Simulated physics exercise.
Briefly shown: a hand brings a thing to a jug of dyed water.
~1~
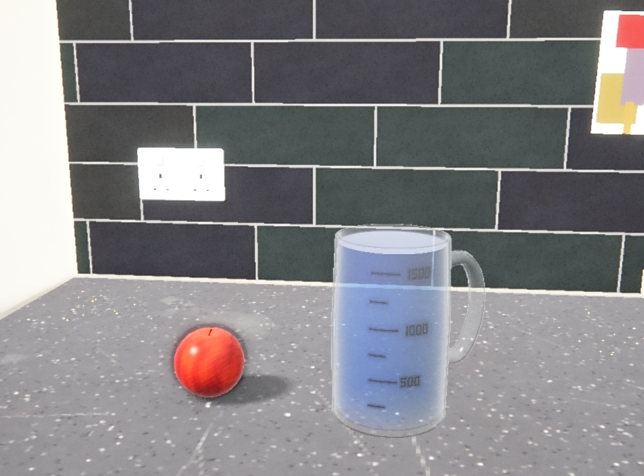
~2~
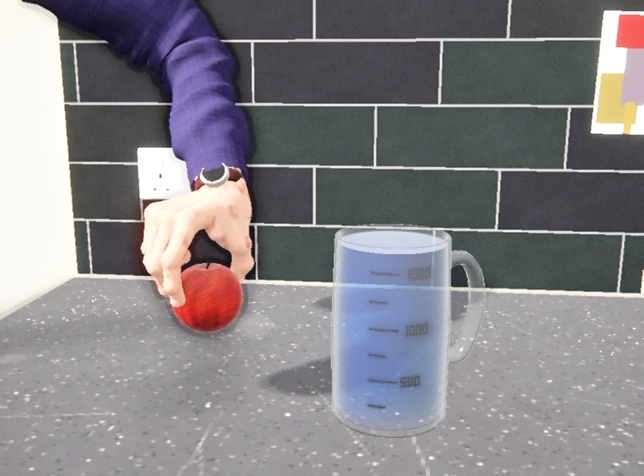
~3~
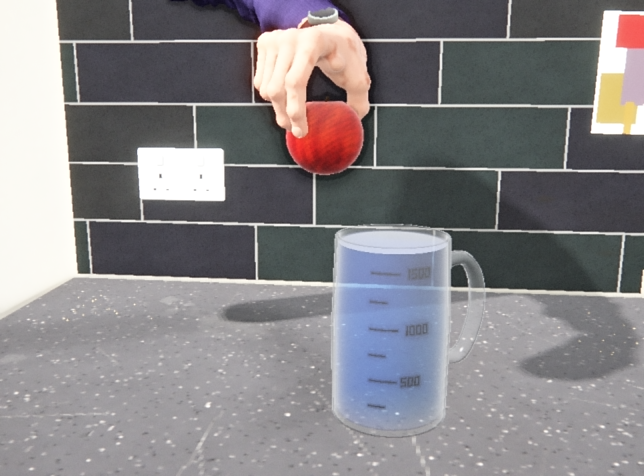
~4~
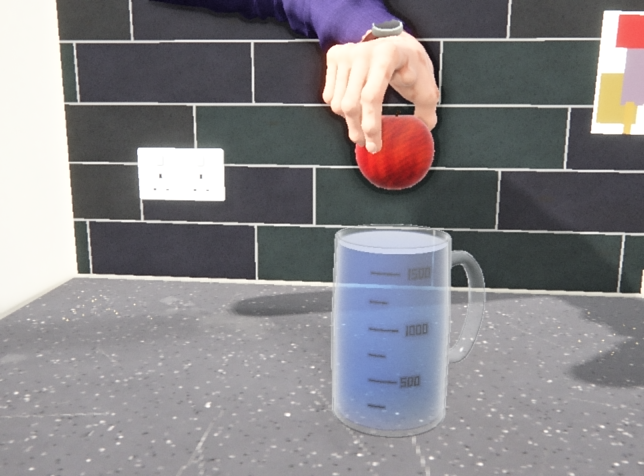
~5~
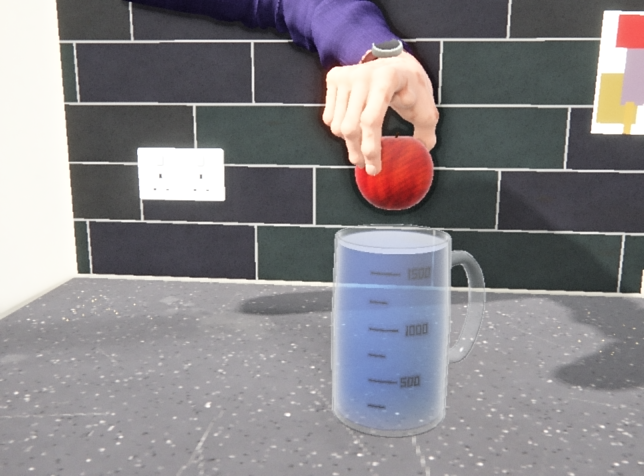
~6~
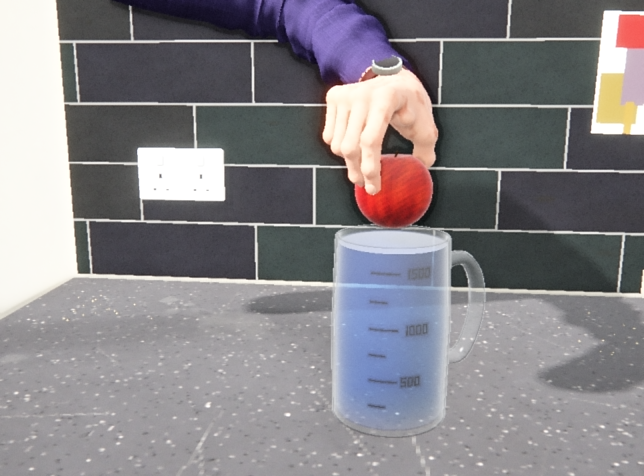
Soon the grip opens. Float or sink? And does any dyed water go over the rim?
Result: The dyed water stays afloat; the jug spills over.
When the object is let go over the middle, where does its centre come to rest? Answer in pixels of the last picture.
Roughly at (392, 252).
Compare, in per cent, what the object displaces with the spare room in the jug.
280 %.
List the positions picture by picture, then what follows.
In the first picture, the apple lies on the top at (210, 361); jug (390, 322) nearly full.
The second picture shows a hand picks up the apple at (208, 298); jug nearly full, surface at (393, 242).
In the third picture, the apple is carried over at (325, 136); jug (390, 322) nearly full.
In the fourth picture, the apple is above the jug at (395, 151); jug nearly full, surface at (393, 242).
The fifth picture shows the apple comes down at (394, 172); jug (390, 322) nearly full.
In the sixth picture, the apple is just over the surface at (394, 190); jug nearly full, surface at (393, 242).
Soon after, the apple enters the dyed water; the jug is full to the brim; some has gone over the rim.
Later, the apple comes up again; the jug is full to the brim; some has gone over the rim.
In the end, the apple floats; the jug is full to the brim; some has gone over the rim.
